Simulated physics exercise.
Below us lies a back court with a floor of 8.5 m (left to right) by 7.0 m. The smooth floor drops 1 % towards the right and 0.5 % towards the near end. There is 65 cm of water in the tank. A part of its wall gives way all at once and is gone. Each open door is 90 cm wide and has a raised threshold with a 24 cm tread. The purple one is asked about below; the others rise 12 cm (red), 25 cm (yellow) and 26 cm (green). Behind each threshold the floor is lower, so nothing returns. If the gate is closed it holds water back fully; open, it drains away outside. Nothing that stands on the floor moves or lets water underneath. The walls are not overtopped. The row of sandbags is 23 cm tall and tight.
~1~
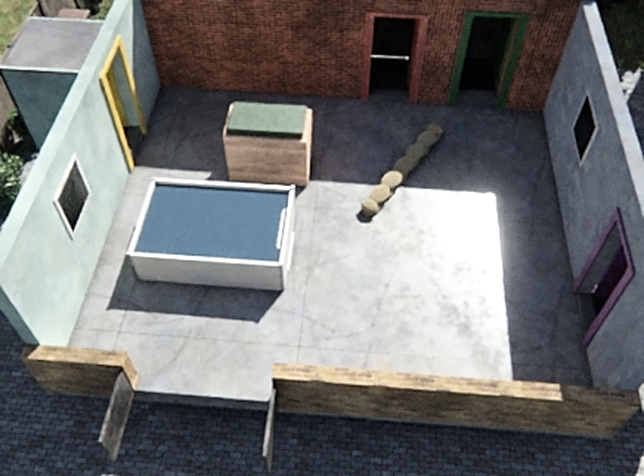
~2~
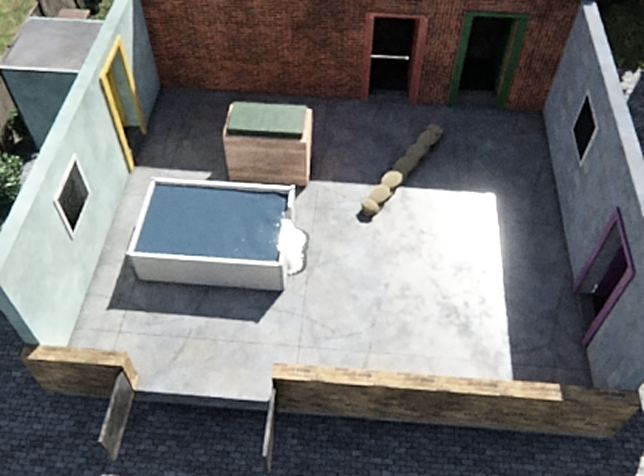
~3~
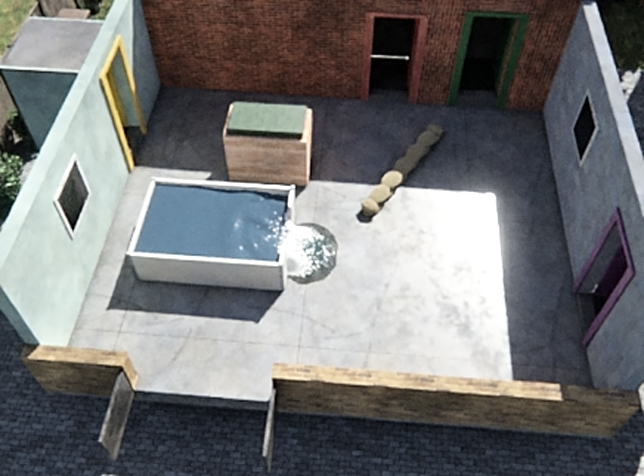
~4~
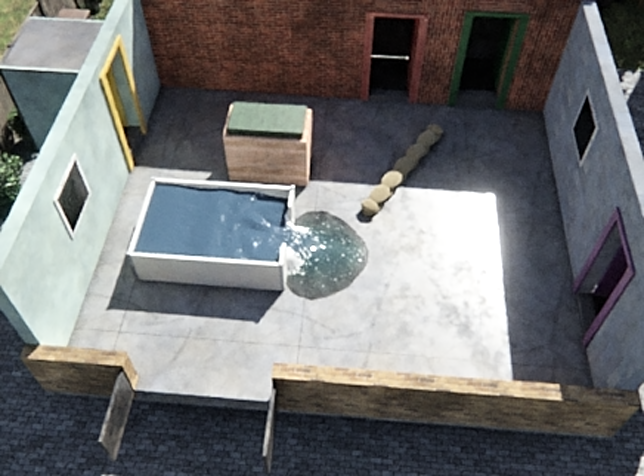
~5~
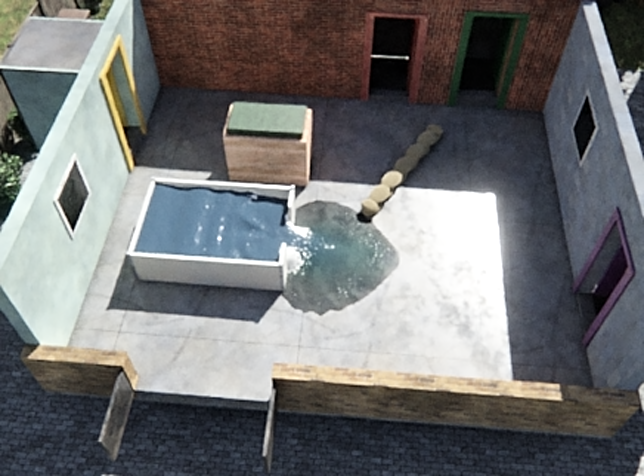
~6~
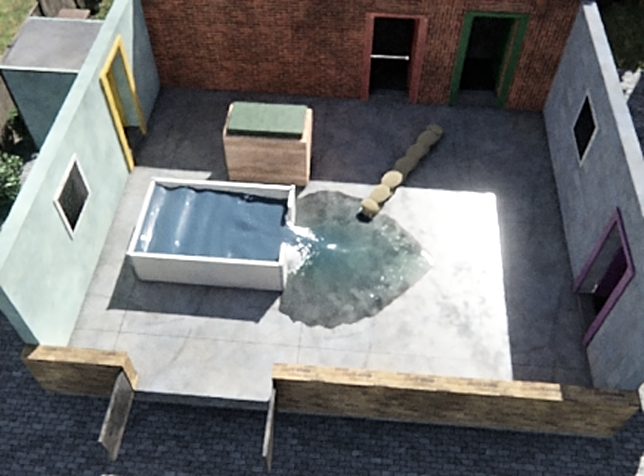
Water pours from the right side of a white tank and spreads rightward across the grey floor.
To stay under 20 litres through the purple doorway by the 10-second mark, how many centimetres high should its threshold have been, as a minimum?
It would have to be roughly 14 cm high.
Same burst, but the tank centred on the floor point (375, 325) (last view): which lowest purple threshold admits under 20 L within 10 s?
Some 28 cm.
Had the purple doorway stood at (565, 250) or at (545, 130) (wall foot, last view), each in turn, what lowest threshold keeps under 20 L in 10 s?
Roughly 16 and 9.0 cm.
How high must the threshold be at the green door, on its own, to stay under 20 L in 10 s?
Roughly 5.0 cm at green.
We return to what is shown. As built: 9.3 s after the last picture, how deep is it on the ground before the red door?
Roughly 5.0 cm deep.
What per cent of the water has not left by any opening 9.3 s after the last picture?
About 94 per cent.
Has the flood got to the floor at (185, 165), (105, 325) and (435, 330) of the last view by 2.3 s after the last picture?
In turn: Still dry, dry, under water.
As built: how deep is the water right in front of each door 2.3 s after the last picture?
Depths in cm: Purple 18, red 2, yellow 0, green 0.
Then, 0.7 s after the last picture water covers 25 % of the floor, deepest (41 cm) near (292, 250); it has not reached the purple door.
Then, 2.3 s after the last picture water covers 45 % of the floor, deepest (28 cm) near (593, 392); 18 cm at the purple door, 34 litres in over its 7 cm threshold.
Then, 9.3 s after the last picture water covers 65 % of the floor, deepest (12 cm) near (545, 127); 9 cm at the purple door, 149 litres in over its 7 cm threshold.
At the purple door as built, the water peaked near 18 cm, 2.3 s after the last picture.
Run again over the same 10 s with other heights there, 45 litres in over 11.5 cm, 9 litres over 15.5 cm. The limit of 20 litres is kept from about 14 cm up.
